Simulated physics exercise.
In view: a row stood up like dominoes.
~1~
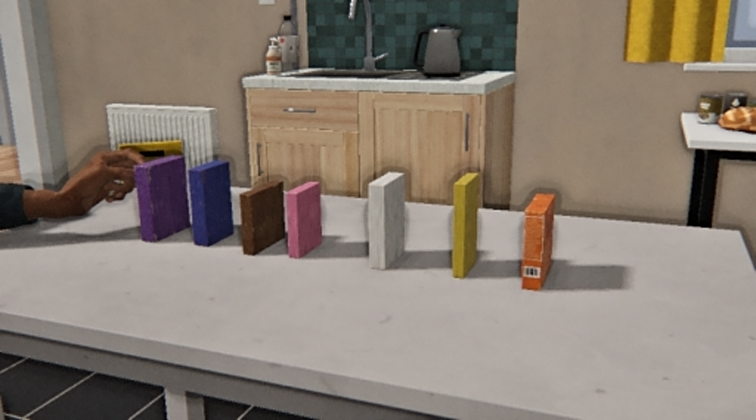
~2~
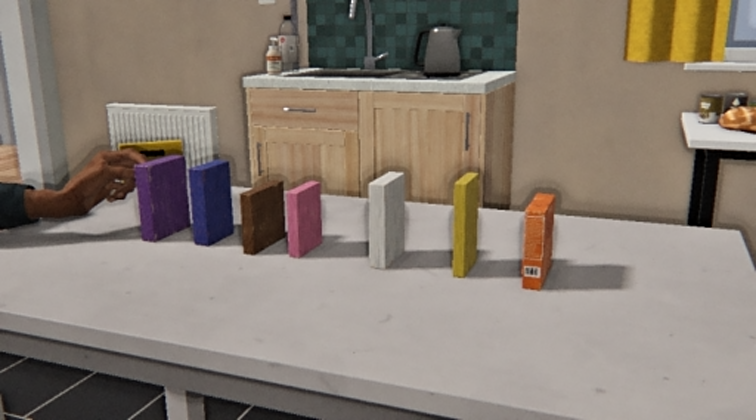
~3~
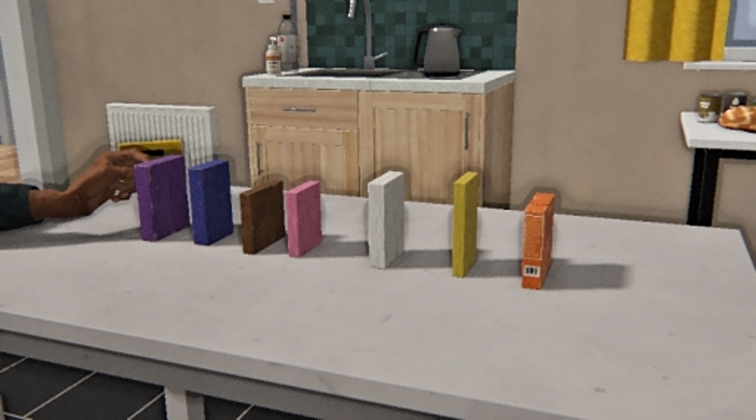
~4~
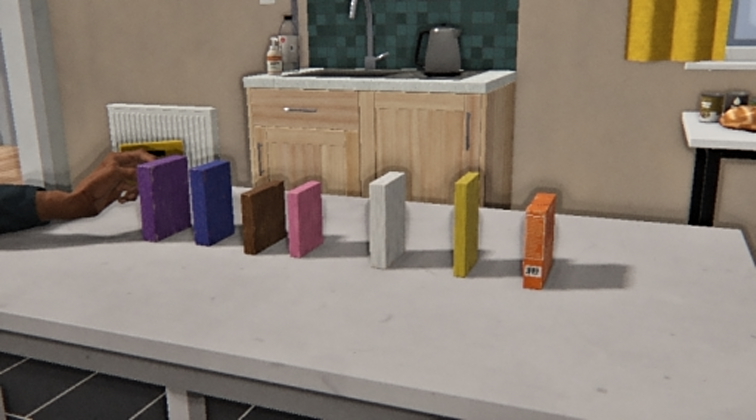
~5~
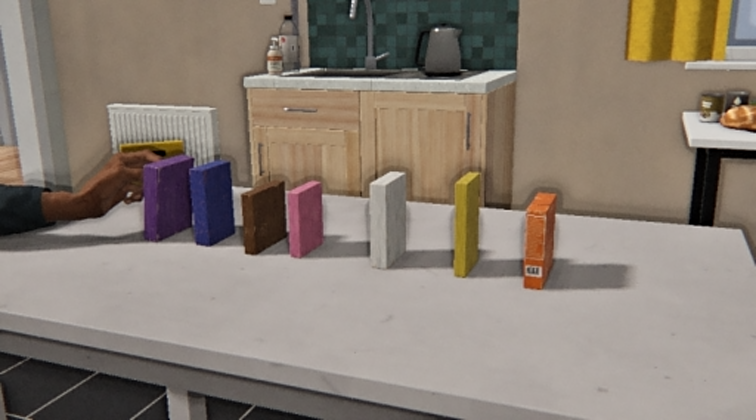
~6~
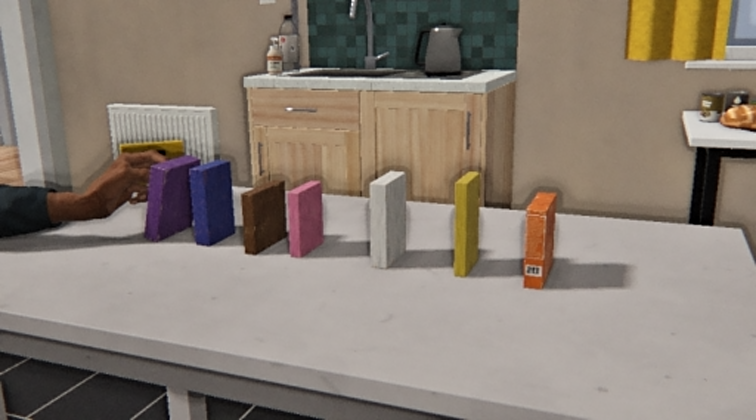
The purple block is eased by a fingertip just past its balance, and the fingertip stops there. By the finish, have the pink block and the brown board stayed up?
Pink block: No, fallen; brown board: No, fallen.
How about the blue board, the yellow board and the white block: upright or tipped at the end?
The blue board tumbles, the yellow board stays up and the white block stays up.
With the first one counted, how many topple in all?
The count is 4.
Then, 0.30 s past the last view, purple block 47° over; blue board rocked 19° from its first pose.
Then, 0.50 s past the last view, purple block 70° over; brown board rocked 42° from its first pose near (285, 222); pink block rocked 11° from its first pose near (311, 219); blue board rocked 60° from its first pose.
Then, 0.60 s past the last view, purple block 74° over; pink block on its side near (344, 243); brown board on its side near (298, 236); blue board on its side.
Finally, down or leaning hard on the table, pink block, brown board and blue board; the other 2 still in place. Final places as the last picture's camera would see them, pink block near (349, 249), brown board near (300, 236).
